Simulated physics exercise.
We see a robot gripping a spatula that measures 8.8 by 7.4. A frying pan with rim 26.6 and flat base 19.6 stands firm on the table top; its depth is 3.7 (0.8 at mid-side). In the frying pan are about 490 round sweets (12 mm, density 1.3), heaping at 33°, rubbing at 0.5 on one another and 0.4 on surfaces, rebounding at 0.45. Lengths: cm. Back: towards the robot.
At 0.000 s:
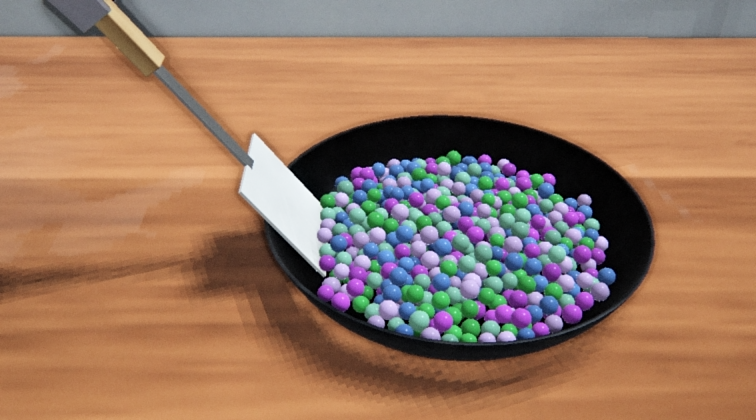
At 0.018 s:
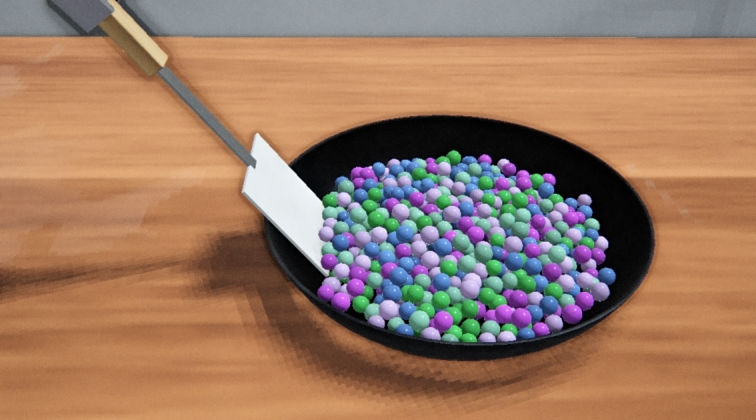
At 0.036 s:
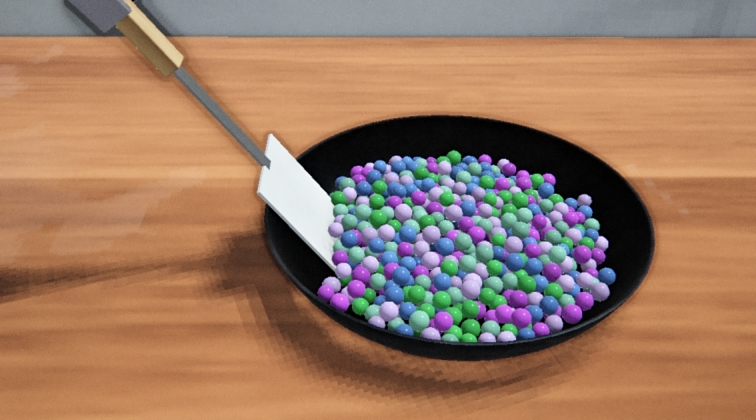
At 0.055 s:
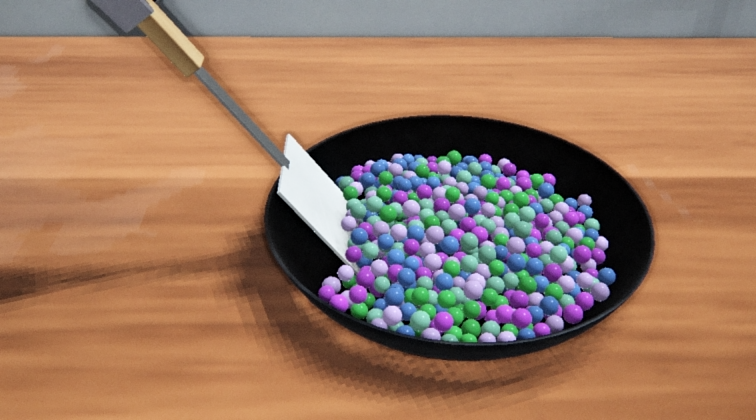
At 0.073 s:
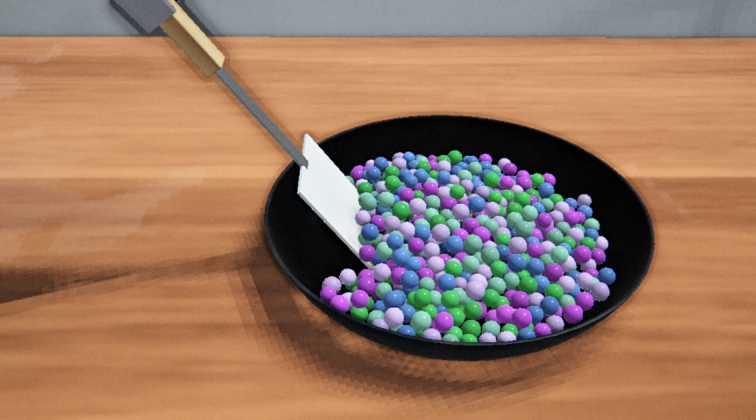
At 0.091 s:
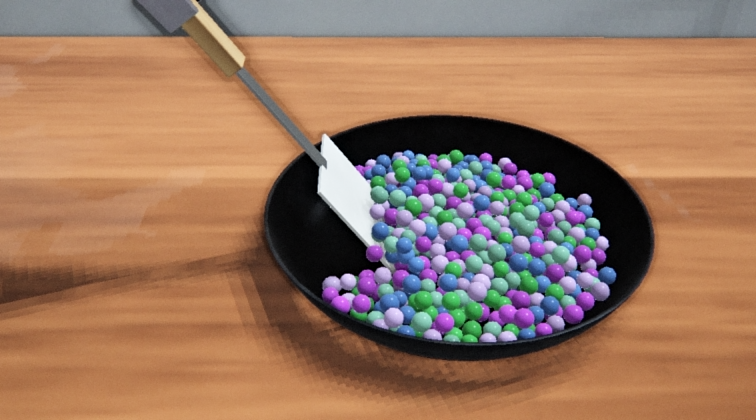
White spatula sliding rightward into a black frying pan of green, blue, purple and lilac balls, pushing those along the left side inward.
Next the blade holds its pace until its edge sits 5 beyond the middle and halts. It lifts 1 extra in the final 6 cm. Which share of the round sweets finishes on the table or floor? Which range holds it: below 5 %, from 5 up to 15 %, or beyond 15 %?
The range below 5 %.
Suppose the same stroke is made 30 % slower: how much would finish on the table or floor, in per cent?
0 per cent, roughly.
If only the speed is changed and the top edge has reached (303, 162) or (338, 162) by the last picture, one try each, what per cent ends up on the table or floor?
Roughly 0 and 0 percent.
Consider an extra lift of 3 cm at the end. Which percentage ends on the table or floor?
Roughly 0 percent of it.
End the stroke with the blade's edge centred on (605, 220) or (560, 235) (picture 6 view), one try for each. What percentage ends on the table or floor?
First try roughly 25 percent, second roughly 10 percent.
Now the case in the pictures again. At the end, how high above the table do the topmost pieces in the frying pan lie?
Top of the heap: Roughly 5.5 cm above the table top.
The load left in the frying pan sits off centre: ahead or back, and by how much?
I'd say close to 4.0 cm toward the front.
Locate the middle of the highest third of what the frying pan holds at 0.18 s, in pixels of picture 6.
Centre: Approx. (494, 216) in the last view.
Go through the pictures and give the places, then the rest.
The first picture shows the spatula top edge at (247, 161), sloping 54°; upper third of the load around (444, 229), from x 325 to 605, top at y 160; 491 in the frying pan.
The second picture shows the spatula top edge at (250, 161), sloping 54°; upper third of the load around (444, 229), from x 325 to 605, top at y 160.
The third picture shows the spatula top edge at (264, 162), sloping 54°; upper third of the load around (431, 225), from x 325 to 605, top at y 160.
The fourth picture shows the spatula top edge at (283, 162), sloping 54°; upper third of the load around (427, 224), from x 325 to 605, top at y 160.
The fifth picture shows the spatula top edge at (302, 162), sloping 54°; upper third of the load around (432, 220), from x 330 to 605, top at y 160.
The sixth picture shows the spatula top edge at (321, 162), sloping 54°; upper third of the load around (430, 218), from x 330 to 605, top at y 155; 491 in the frying pan.
After 0.14 s, sloping 54°, highest piece 5 above the table; 491 in the frying pan.
After 0.18 s, sloping 54°, highest piece 6 above the table; 491 in the frying pan.
After 0.40 s, sloping 54°, highest piece 5 above the table; 485 in the frying pan, 5 on the table or floor, 1 on the blade or in flight.
After 1.45 s, sloping 54°, highest piece 5 above the table; 485 in the frying pan, 6 on the table or floor.
In the end, 485 in the frying pan, 6 on the table or floor. That is 1 % on the table or floor.
